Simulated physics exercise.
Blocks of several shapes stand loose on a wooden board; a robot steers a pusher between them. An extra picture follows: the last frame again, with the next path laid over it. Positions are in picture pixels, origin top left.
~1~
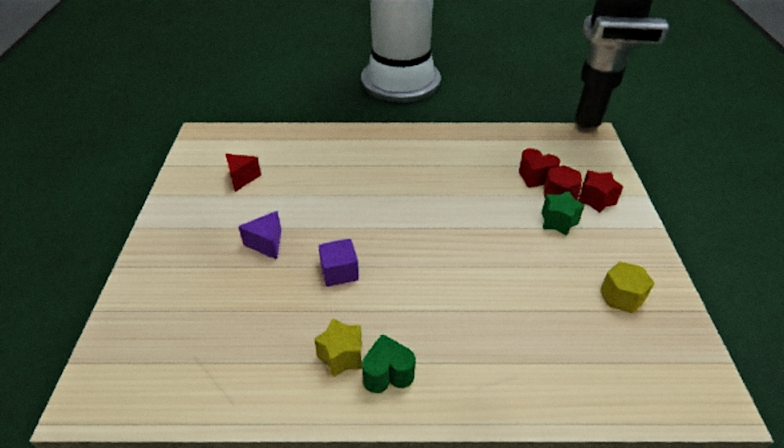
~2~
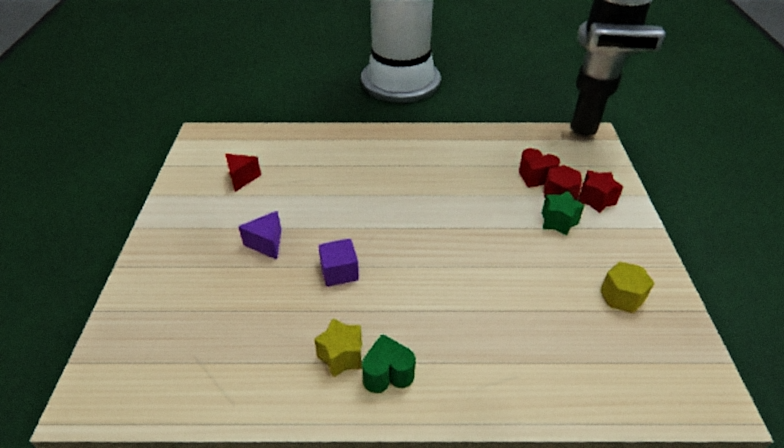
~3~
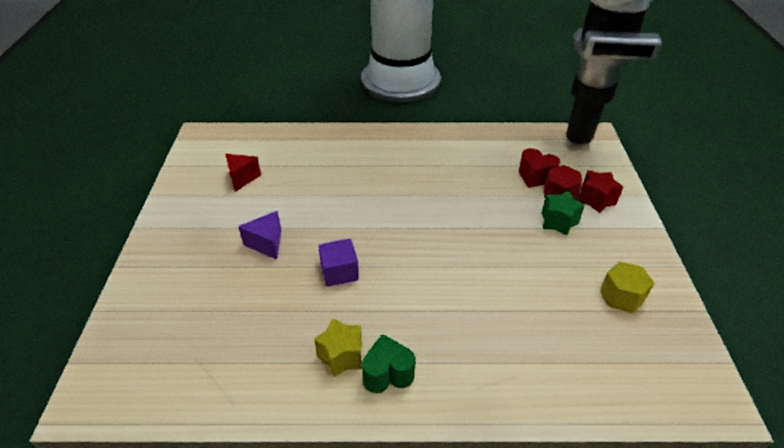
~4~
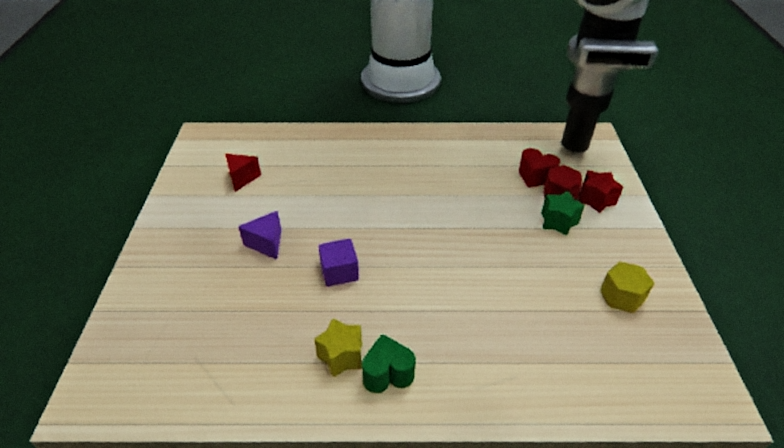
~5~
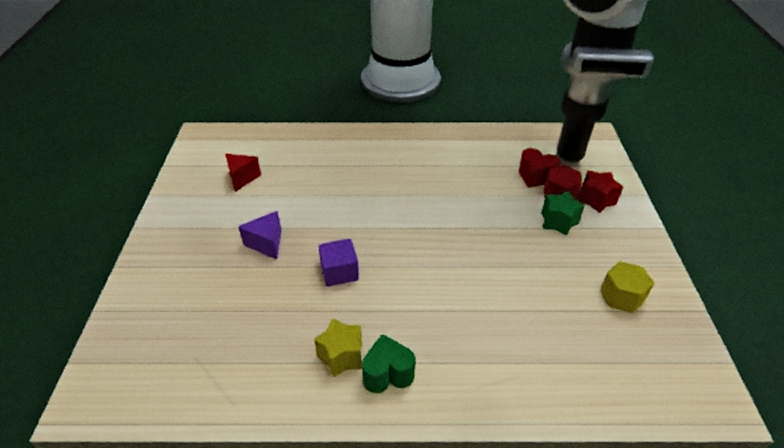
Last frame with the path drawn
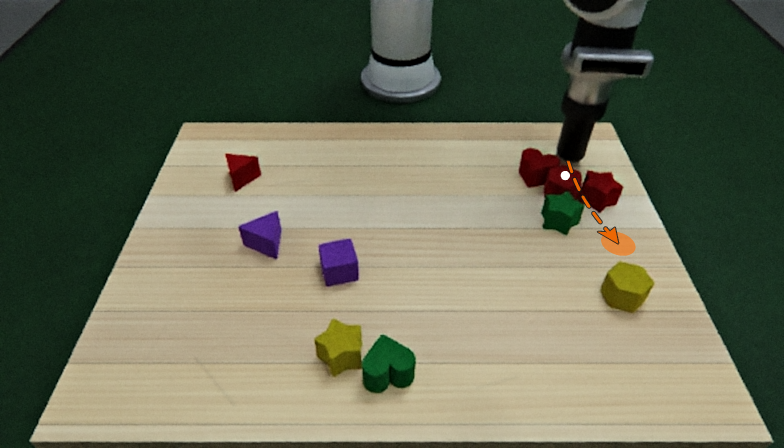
A robot's dark pusher moves slightly down toward the red blocks while every block stays still.
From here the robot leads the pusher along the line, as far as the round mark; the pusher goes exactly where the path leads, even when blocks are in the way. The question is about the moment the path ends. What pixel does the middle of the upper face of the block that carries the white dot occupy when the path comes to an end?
At pixel (561, 186).
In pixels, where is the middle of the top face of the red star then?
My estimate: (646, 209).
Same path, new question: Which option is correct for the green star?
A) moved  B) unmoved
A - moved.
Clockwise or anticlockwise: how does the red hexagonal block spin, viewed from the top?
It spins clockwise.
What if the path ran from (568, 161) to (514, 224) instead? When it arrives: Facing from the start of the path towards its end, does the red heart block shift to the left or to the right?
Sideways, to the right.
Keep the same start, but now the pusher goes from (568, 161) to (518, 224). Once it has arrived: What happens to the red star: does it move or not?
By the end it is where it was.
The line goes from (568, 161) by way of (577, 186) and (594, 214) to (618, 243); the dot is on the red hexagonal block.
The first path, step by step. One third of the way, pusher at (580, 179); red hexagonal block at (564, 180), turned 15° clockwise; red star at (609, 186), turned 15° anticlockwise.
Two thirds of the way, pusher at (597, 206); green star at (563, 209), turned 10° clockwise; red hexagonal block at (561, 186), turned 40° clockwise; red star at (633, 202), turned 75° anticlockwise.
At the end, pusher at (621, 236); red heart block unmoved; green star at (563, 209), turned 10° clockwise; red hexagonal block at (561, 186), turned 40° clockwise; red star at (646, 209), turned 125° anticlockwise.
